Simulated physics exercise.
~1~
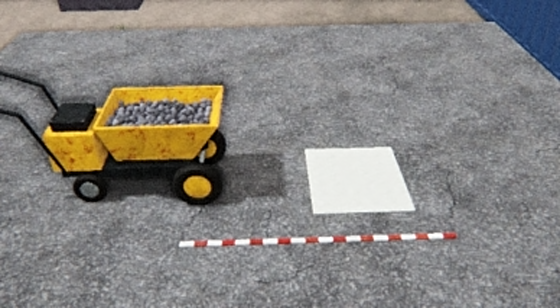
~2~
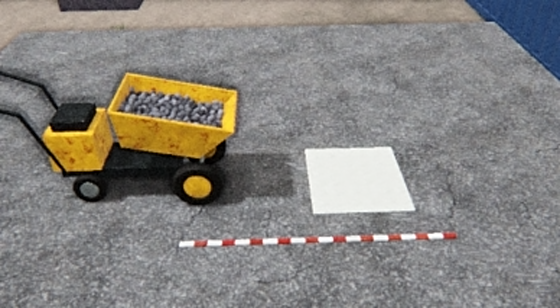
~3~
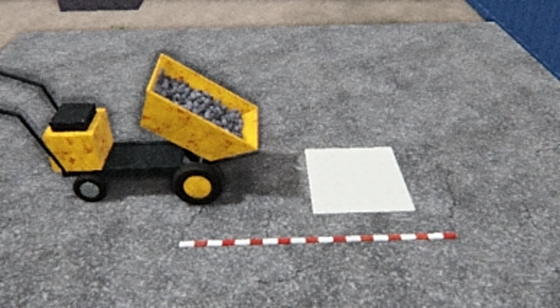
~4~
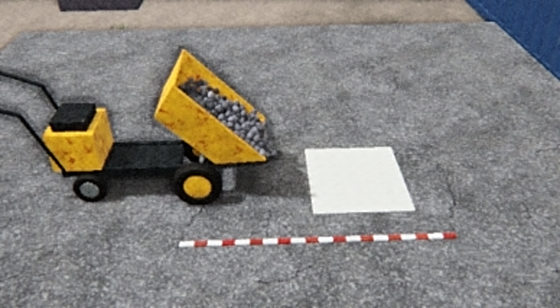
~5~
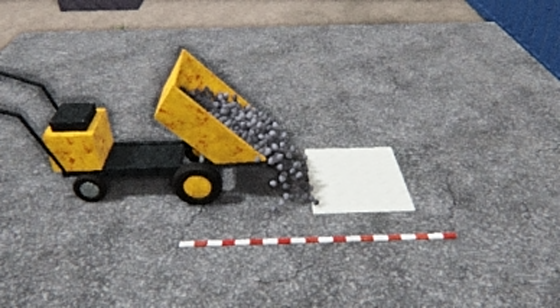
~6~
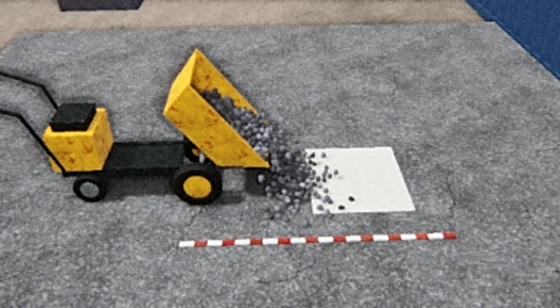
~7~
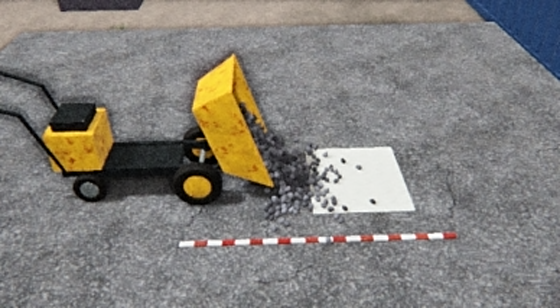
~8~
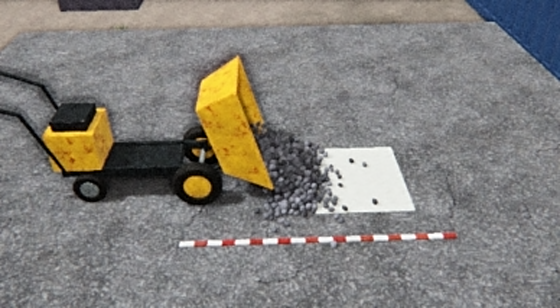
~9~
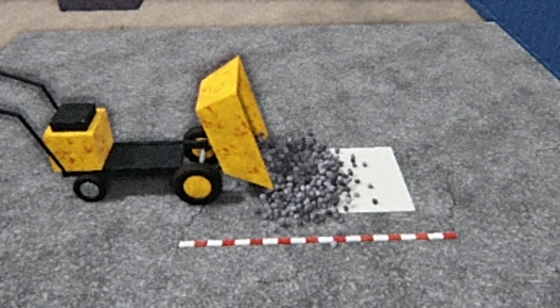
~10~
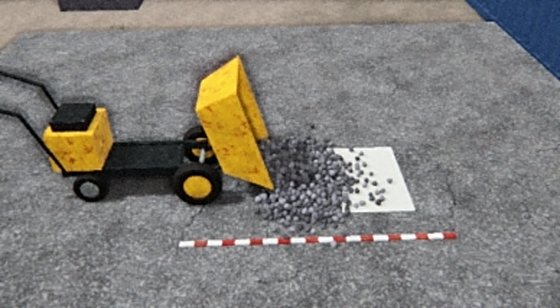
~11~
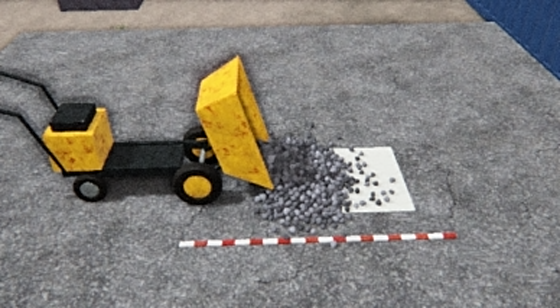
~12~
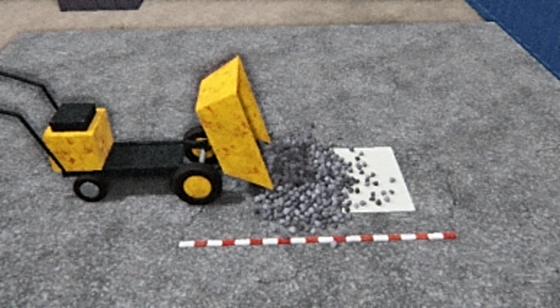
A yellow skip tips up in two stages, spilling grey stones partly onto a white sheet.
